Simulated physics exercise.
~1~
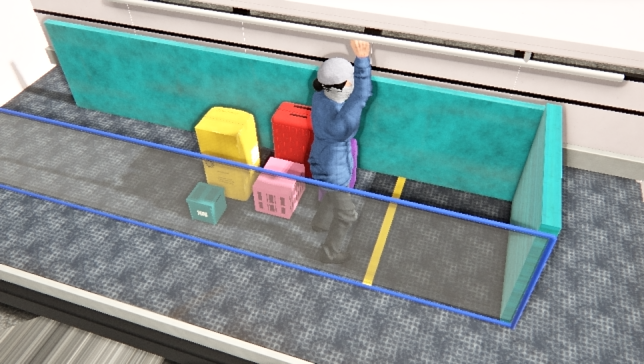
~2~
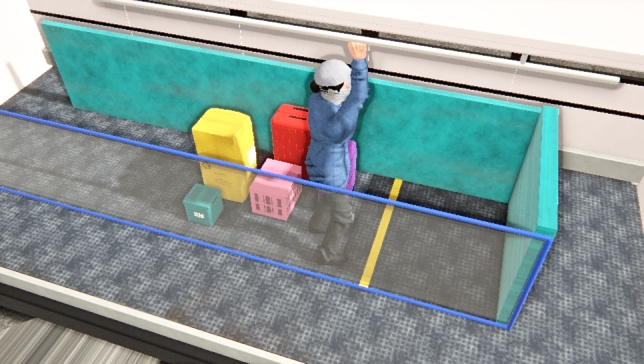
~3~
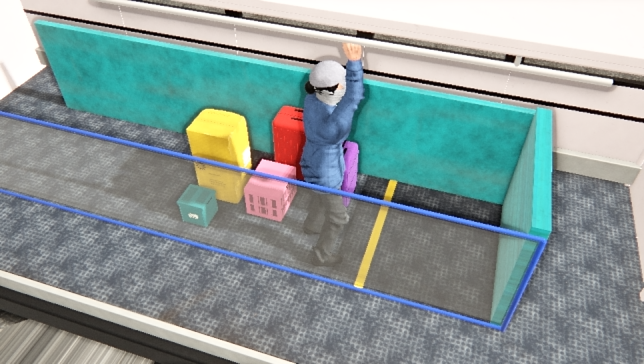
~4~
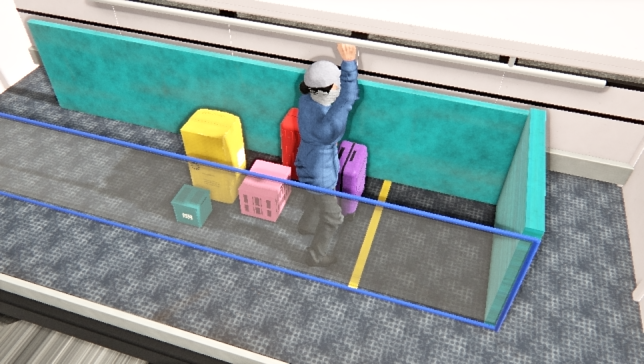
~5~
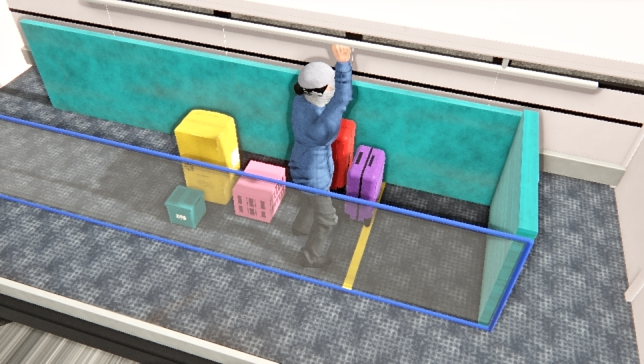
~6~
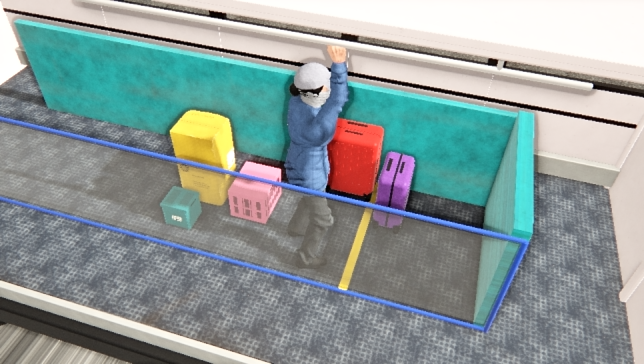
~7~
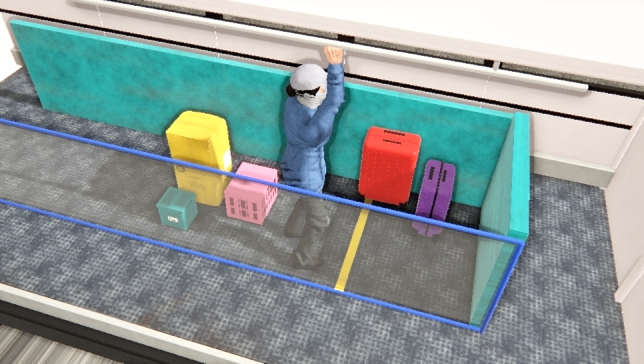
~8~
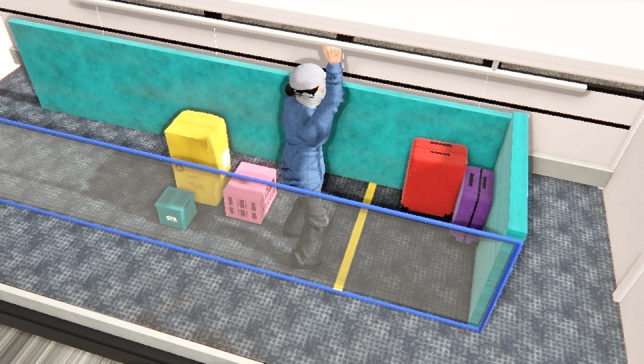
The clip shows a figure in a blue jacket standing with arms raised among bags in a teal-walled bay as a purple case and a red case roll right past a yellow line, ending near the right wall, while the yellow bag, pink crate and teal tub stay put.
